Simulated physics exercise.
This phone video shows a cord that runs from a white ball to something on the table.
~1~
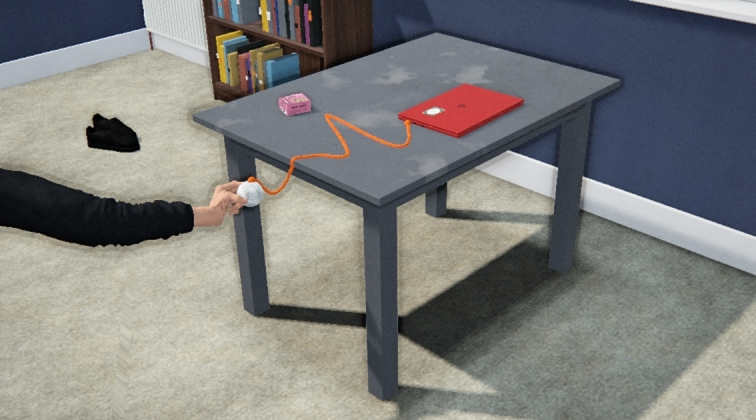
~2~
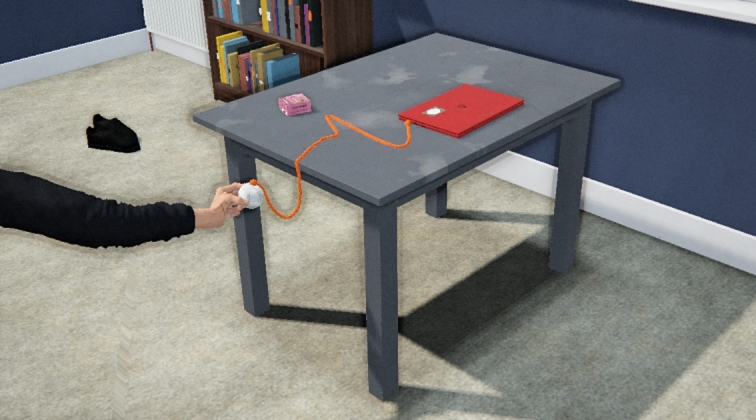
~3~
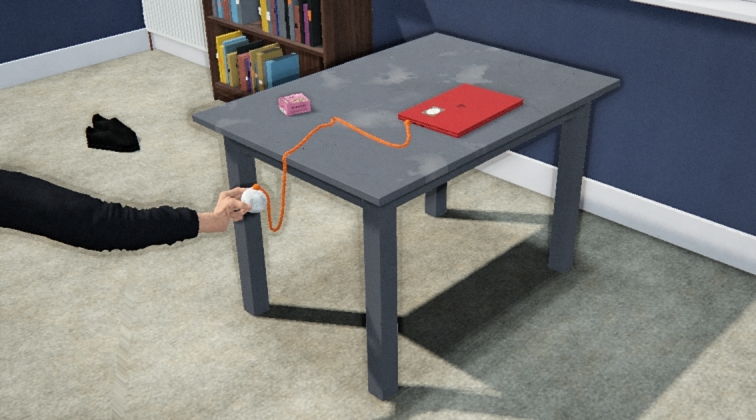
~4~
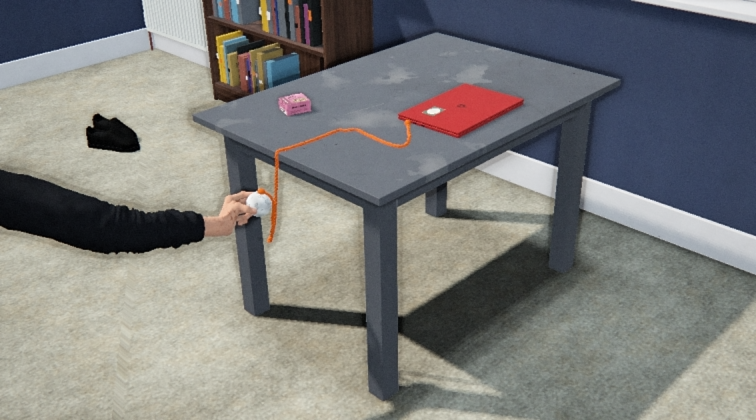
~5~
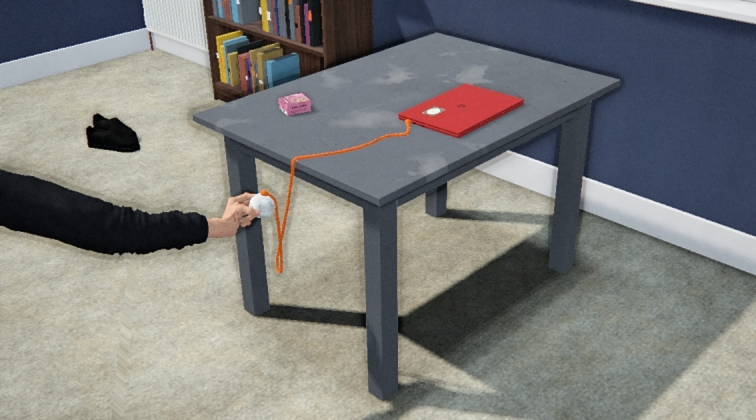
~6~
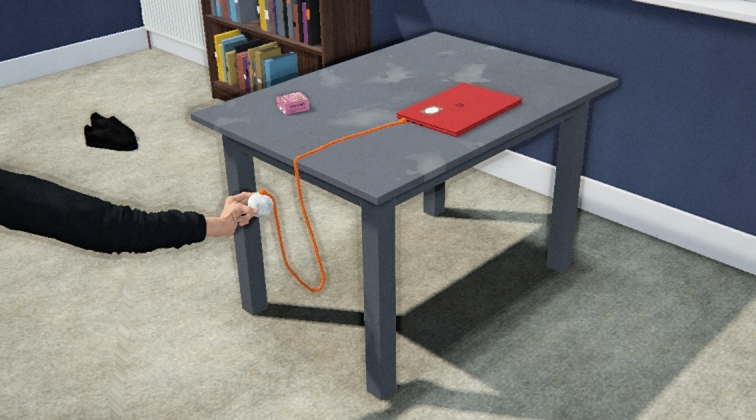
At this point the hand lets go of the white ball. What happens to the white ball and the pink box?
The white ball goes all the way down; the pink box stays put.
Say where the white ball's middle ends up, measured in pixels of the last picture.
About (279, 366).
Then, 0.88 s after the last picture, ball on the floor near (279, 366); laptop unmoved; box unmoved.
At rest, ball on the floor near (279, 366); laptop unmoved; box unmoved. The white ball reaches the floor and the pink box remains where it stands.
